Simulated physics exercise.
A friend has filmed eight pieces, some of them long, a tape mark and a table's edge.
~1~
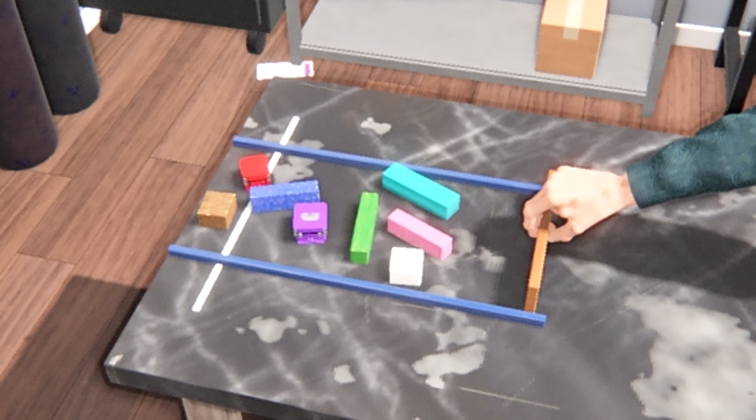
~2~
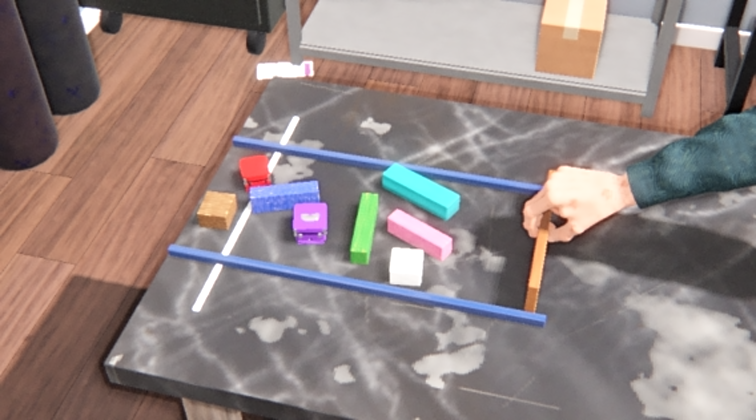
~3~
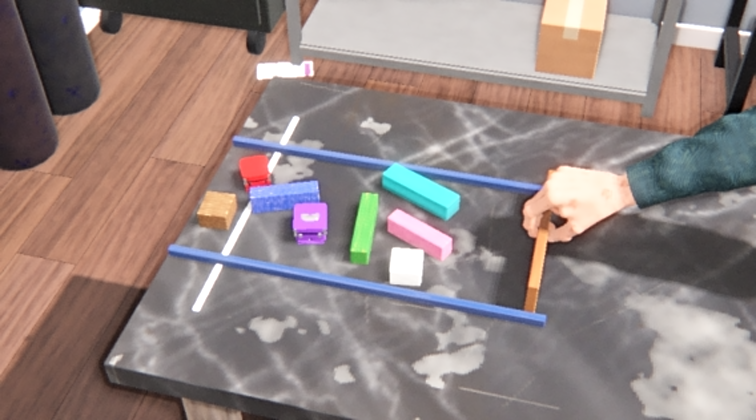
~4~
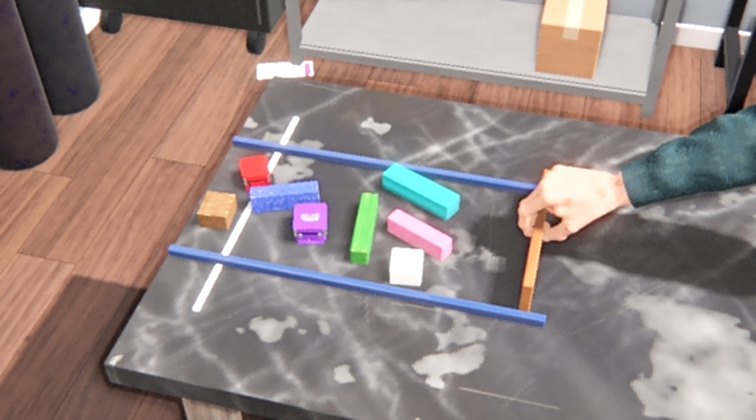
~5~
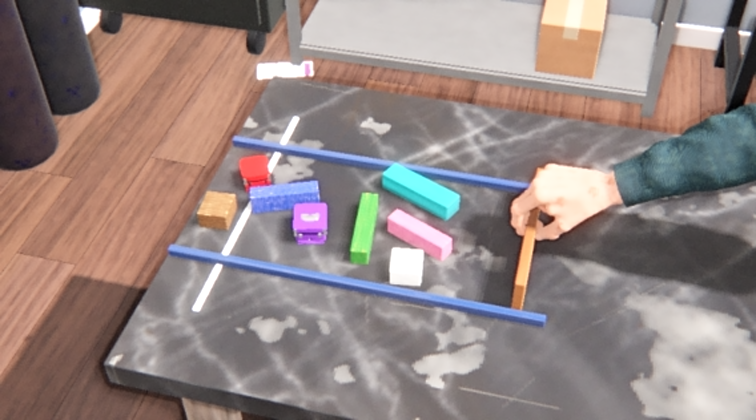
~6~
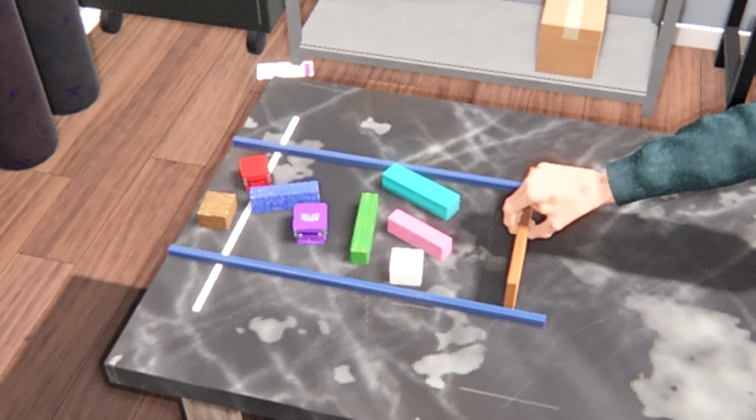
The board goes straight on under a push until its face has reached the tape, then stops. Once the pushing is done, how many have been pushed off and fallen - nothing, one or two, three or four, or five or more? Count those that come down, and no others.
By then three or four have fallen.
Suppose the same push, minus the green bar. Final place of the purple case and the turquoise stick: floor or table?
The purple case is still there, the turquoise stick is still there.
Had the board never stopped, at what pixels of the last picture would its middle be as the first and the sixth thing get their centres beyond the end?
At roughly (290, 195), then roughly (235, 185).
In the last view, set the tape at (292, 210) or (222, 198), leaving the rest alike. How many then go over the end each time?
Down on the floor: 0 and 6.
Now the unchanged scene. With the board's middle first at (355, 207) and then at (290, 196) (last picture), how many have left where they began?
So far 6, and 8 at the second.
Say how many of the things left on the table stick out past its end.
The total would be 1.
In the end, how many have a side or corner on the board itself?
Looks like 3 of them, all told.
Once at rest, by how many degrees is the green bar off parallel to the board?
Angle: Close to 10 degrees.
A little later, none off yet; brown block at rest near (217, 210); red case at rest near (256, 174); blue bar at rest near (285, 197).
When it is over, the number that fall off is three or four; down, purple case, blue bar, red case and brown block.
